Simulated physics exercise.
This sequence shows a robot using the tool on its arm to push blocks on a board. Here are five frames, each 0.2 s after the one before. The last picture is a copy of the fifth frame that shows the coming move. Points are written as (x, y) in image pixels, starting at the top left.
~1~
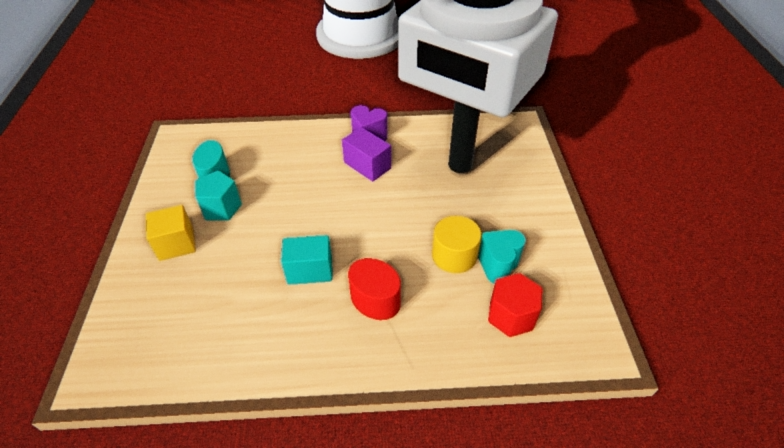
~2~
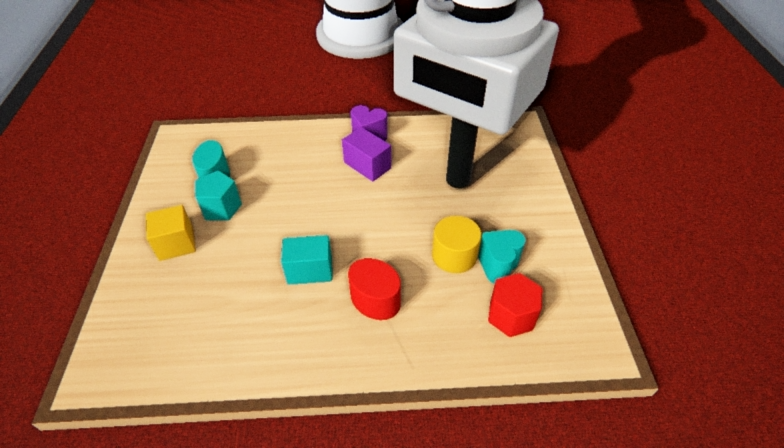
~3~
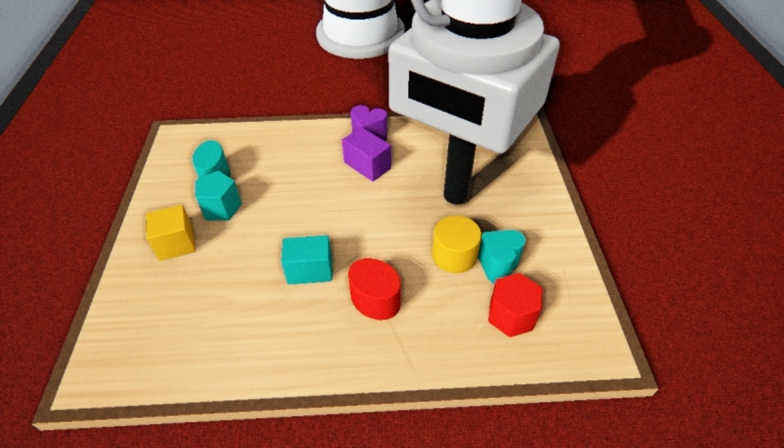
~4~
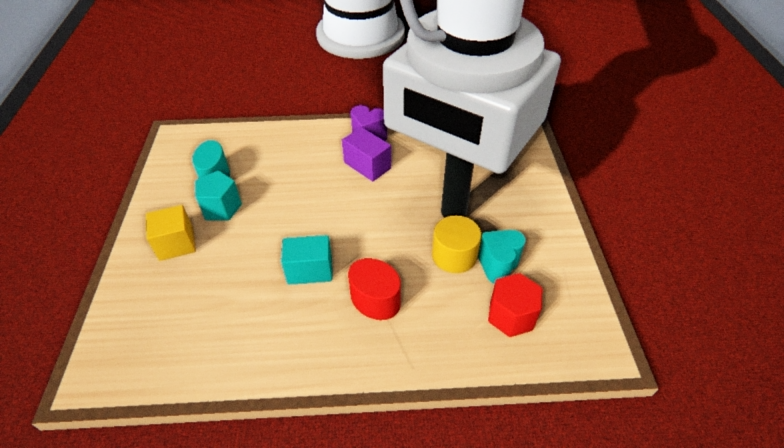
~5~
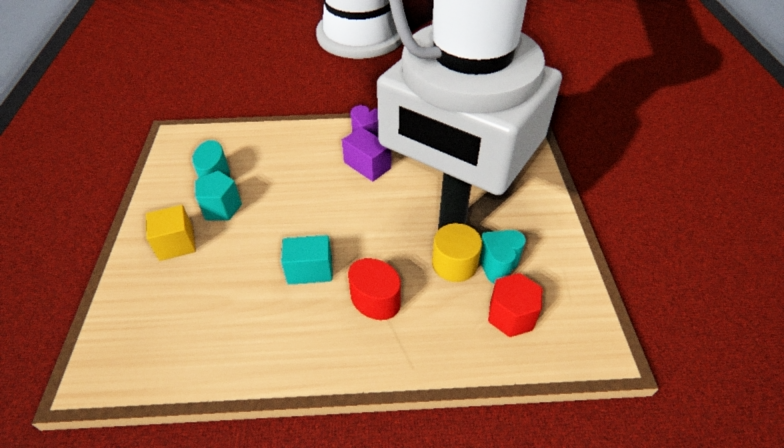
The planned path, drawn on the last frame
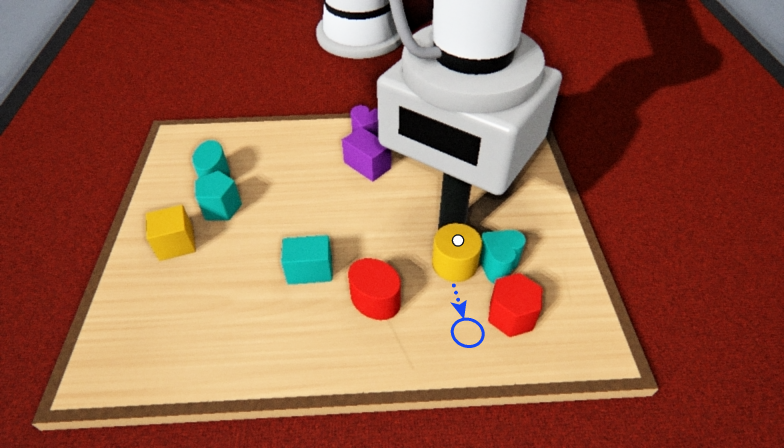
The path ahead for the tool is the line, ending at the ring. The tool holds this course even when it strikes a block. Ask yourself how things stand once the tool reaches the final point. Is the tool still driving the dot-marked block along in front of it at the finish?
Yes - that is the case.
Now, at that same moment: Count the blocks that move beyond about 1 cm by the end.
My guess is one.
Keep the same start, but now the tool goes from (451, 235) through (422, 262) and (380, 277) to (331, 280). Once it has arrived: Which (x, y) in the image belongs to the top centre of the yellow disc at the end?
(456, 259)
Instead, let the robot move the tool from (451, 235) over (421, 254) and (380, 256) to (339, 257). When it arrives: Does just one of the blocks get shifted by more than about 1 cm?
I expect so.
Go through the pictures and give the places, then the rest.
In the first picture, tool tip (460, 166); block tops, yellow disc (458, 232); turquoise heart-shaped block (504, 243); red hexagon (518, 293).
In the second picture, tool (458, 180); blocks unchanged.
In the third picture, tool (456, 196); blocks unchanged.
In the fourth picture, tool (454, 212); blocks unchanged.
In the fifth picture, tool (451, 230); yellow disc (458, 240); turquoise heart-shaped block (504, 243); red hexagon (518, 293).
Path on the board, from (451, 235) by way of (452, 280) to (468, 333); the dot is on the yellow disc.
What follows on the original path. One third of the way, tool (449, 259); yellow disc (464, 273).
Two thirds of the way, tool (458, 292); yellow disc (473, 309); red hexagon (522, 295).
At the end, tool (469, 328); yellow disc (487, 350); turquoise heart-shaped block in place; red hexagon (522, 295).
